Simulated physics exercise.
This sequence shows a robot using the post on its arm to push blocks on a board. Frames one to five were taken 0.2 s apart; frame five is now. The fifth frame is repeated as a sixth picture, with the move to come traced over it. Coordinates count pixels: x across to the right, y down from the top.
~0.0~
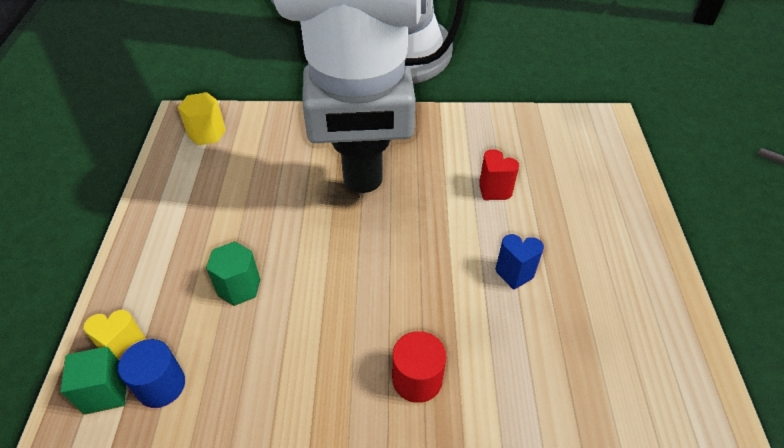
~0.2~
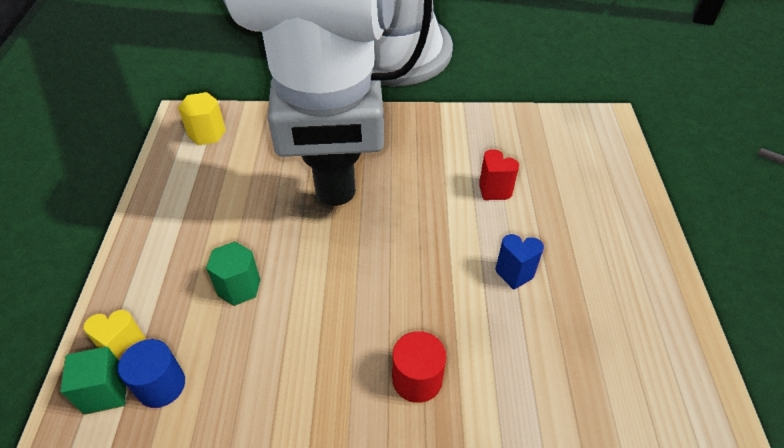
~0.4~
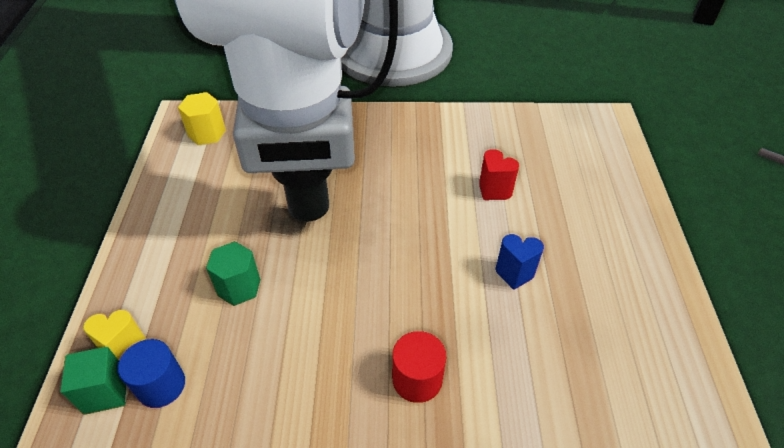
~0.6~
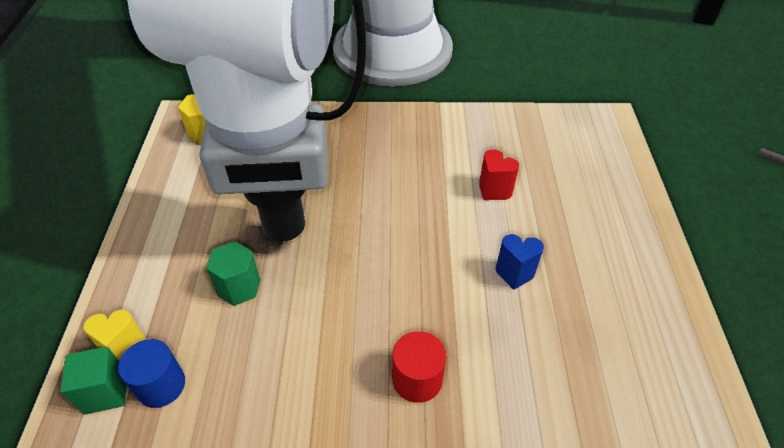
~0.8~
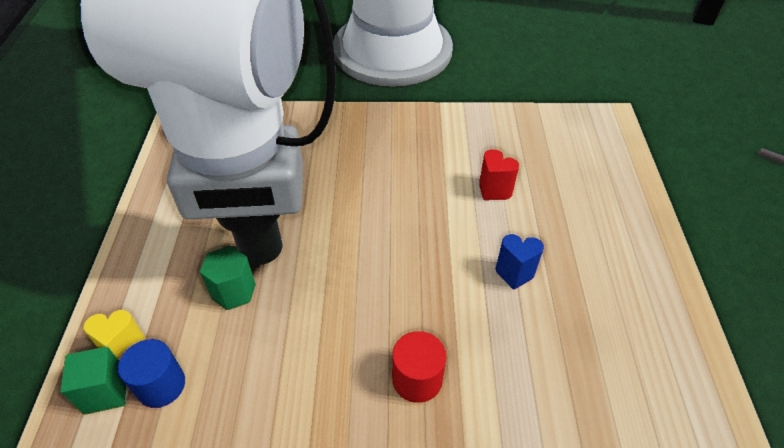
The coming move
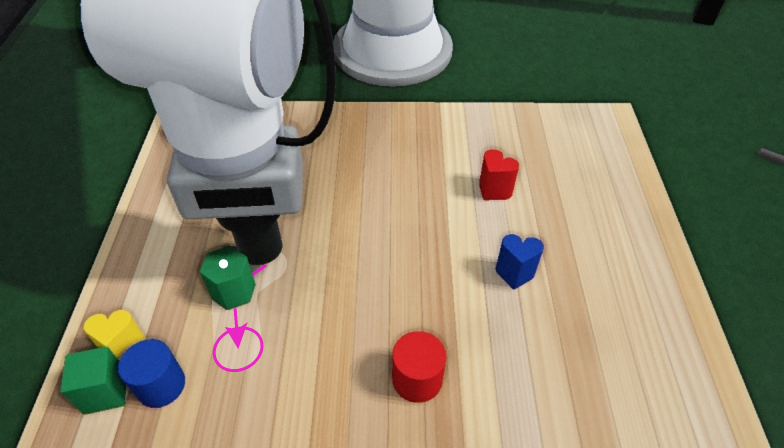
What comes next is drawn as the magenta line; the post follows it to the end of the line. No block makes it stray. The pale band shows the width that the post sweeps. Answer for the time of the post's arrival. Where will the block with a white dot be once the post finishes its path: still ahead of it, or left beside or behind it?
Slipped loose.
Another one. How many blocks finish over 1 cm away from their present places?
The number will come to 1.
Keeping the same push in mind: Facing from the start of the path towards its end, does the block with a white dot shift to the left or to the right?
It moves off to the right.
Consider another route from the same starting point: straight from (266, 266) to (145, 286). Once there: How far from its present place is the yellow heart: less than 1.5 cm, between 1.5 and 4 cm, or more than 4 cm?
The yellow heart moves under 1.5 cm.
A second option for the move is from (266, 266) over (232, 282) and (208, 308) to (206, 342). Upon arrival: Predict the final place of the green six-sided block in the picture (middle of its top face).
The spot you're after is about (142, 331) in the image.
The line goes from (266, 266) by way of (239, 287) and (236, 317) to (238, 349); the dot is on the green six-sided block.
What follows on the original path. Halfway along, post at (228, 286); green six-sided block at (181, 298), turned 25° clockwise.
At the end, post at (232, 333); blue cylinder unmoved; green six-sided block at (176, 308), turned 55° clockwise.
